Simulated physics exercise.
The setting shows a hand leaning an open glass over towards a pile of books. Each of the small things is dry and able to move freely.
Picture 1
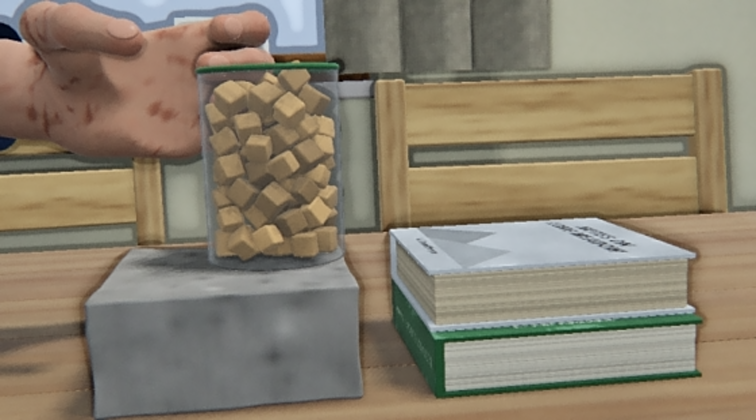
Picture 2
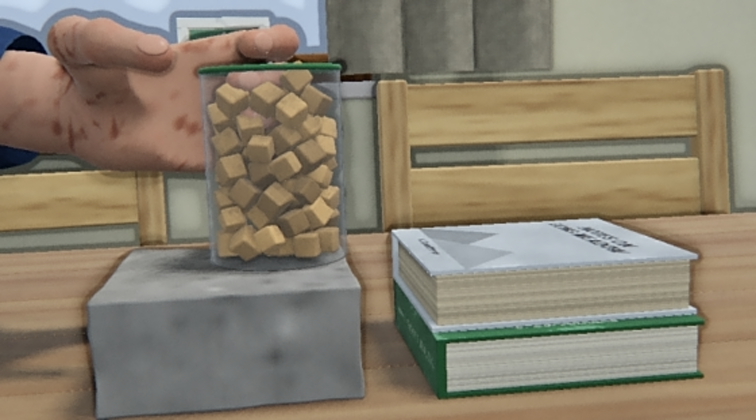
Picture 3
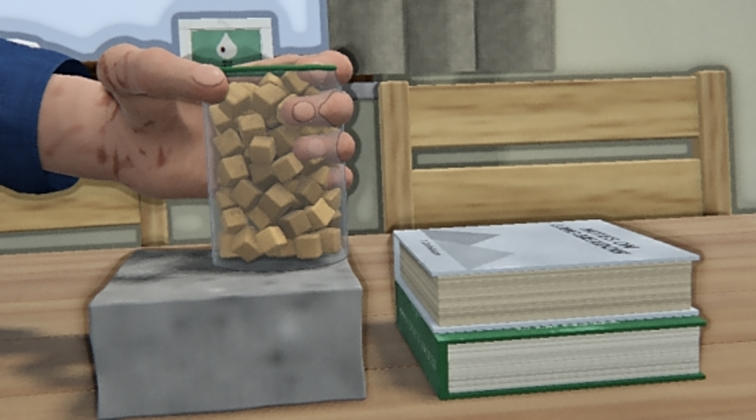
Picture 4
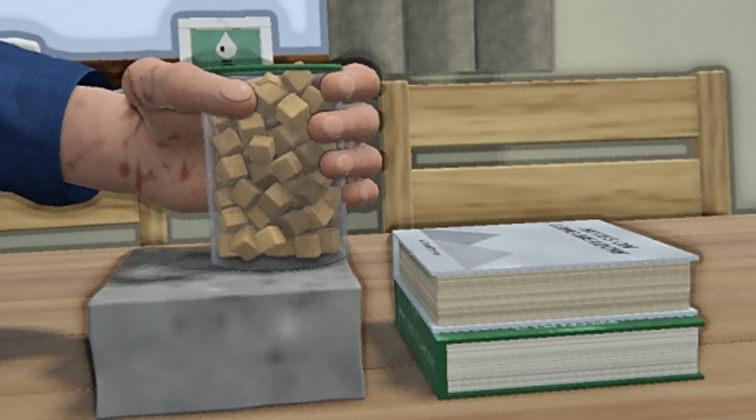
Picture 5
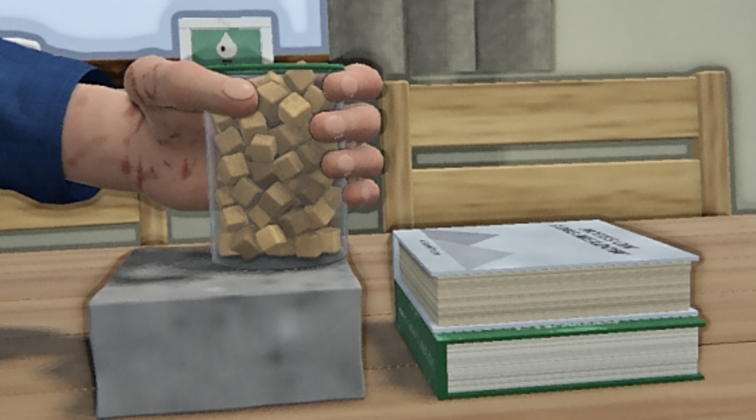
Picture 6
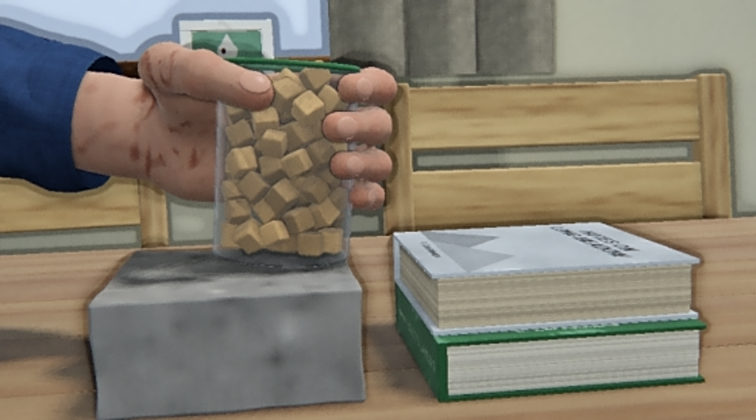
The footage shows a hand reaching around a clear glass nearly full of small wooden cubes, standing on a gray block beside two stacked books. The fingers grip the glass, then lean it slightly to the right.
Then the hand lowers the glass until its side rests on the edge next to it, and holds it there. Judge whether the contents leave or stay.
They partly leave.
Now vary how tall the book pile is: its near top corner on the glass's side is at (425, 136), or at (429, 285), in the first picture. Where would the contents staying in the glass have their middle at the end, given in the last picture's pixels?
The middle would end roughly at (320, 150) the first time, then roughly at (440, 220).
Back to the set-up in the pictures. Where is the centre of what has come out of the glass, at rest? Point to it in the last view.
Once it settles, the centre lies close to (574, 229).
Then, 0.48 s later than the last frame, the glass leans 26°; everything is still inside.
Then, 1.09 s later than the last frame, the glass leans 51°; everything is still inside.
Then, 1.74 s later than the last frame, the glass leans 79°; everything is still inside.
When it is over, the glass rests on the book pile at 84°; a small part of the small wooden cubes out of it.
